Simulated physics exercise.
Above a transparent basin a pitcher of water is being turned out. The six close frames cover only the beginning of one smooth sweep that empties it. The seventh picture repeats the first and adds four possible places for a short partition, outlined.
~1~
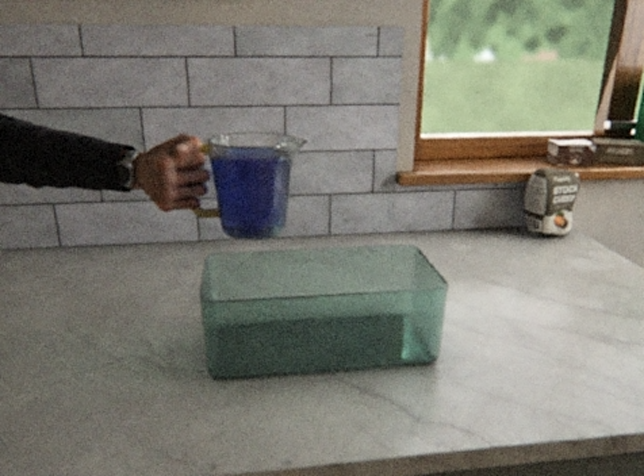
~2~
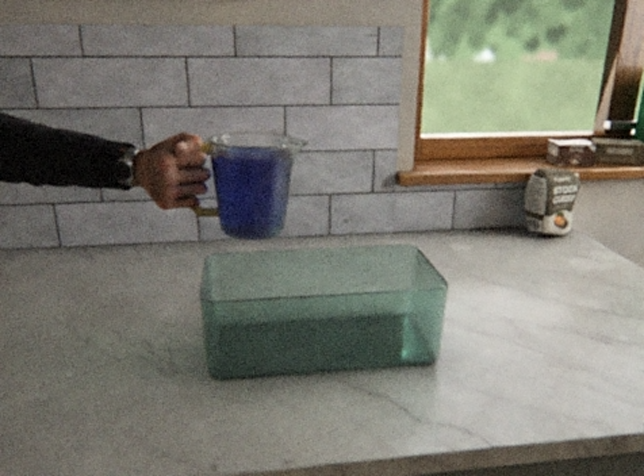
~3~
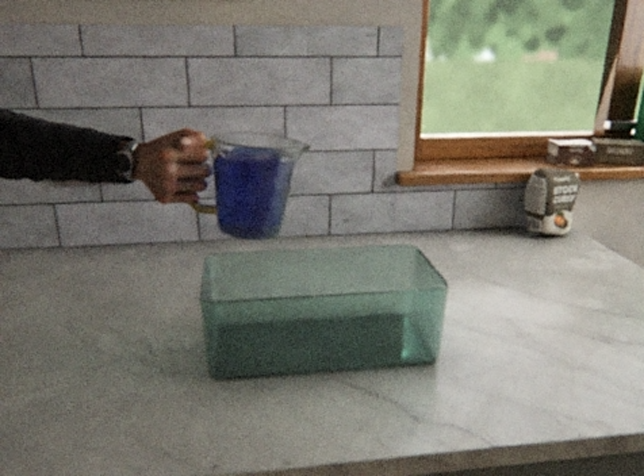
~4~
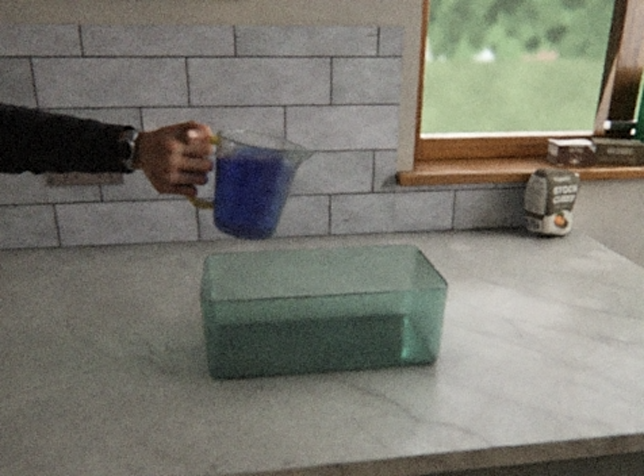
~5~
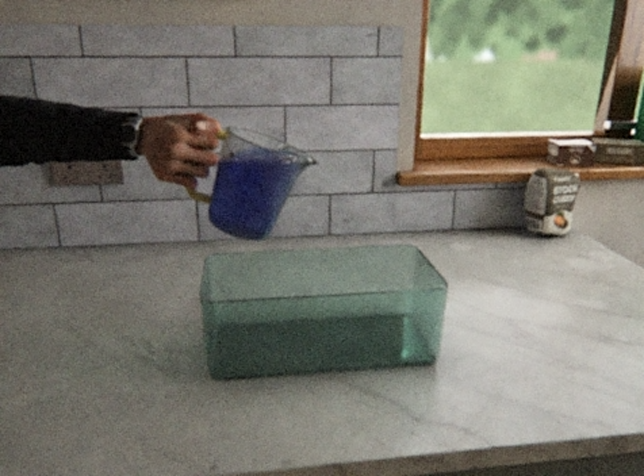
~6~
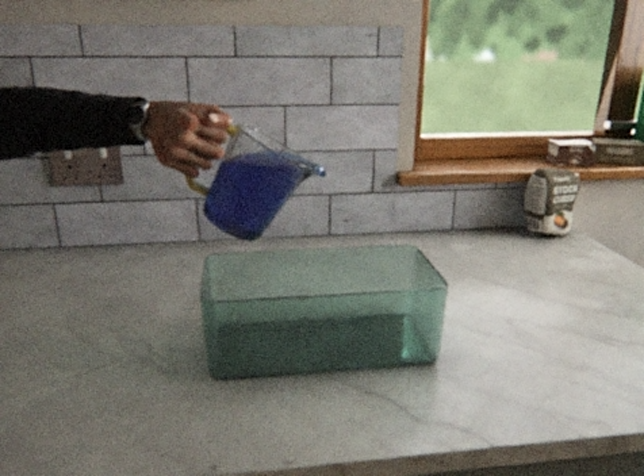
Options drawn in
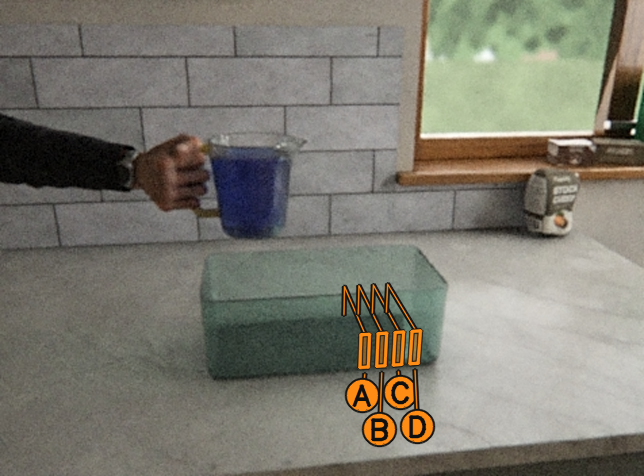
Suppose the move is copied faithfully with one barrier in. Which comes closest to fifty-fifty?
A works best here.
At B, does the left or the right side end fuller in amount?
The left side.
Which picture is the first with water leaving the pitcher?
Picture 6.
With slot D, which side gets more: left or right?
The left side.
In orange, A at (364, 373); B at (381, 372); C at (398, 371); D at (414, 370).
With A, about 55 % ends left of the wall and 44 % right of it.
With B, about 88 % ends left of the wall and 10 % right of it.
With C, about 94 % ends left of the wall and 4 % right of it.
With D, about 96 % ends left of the wall and 3 % right of it.
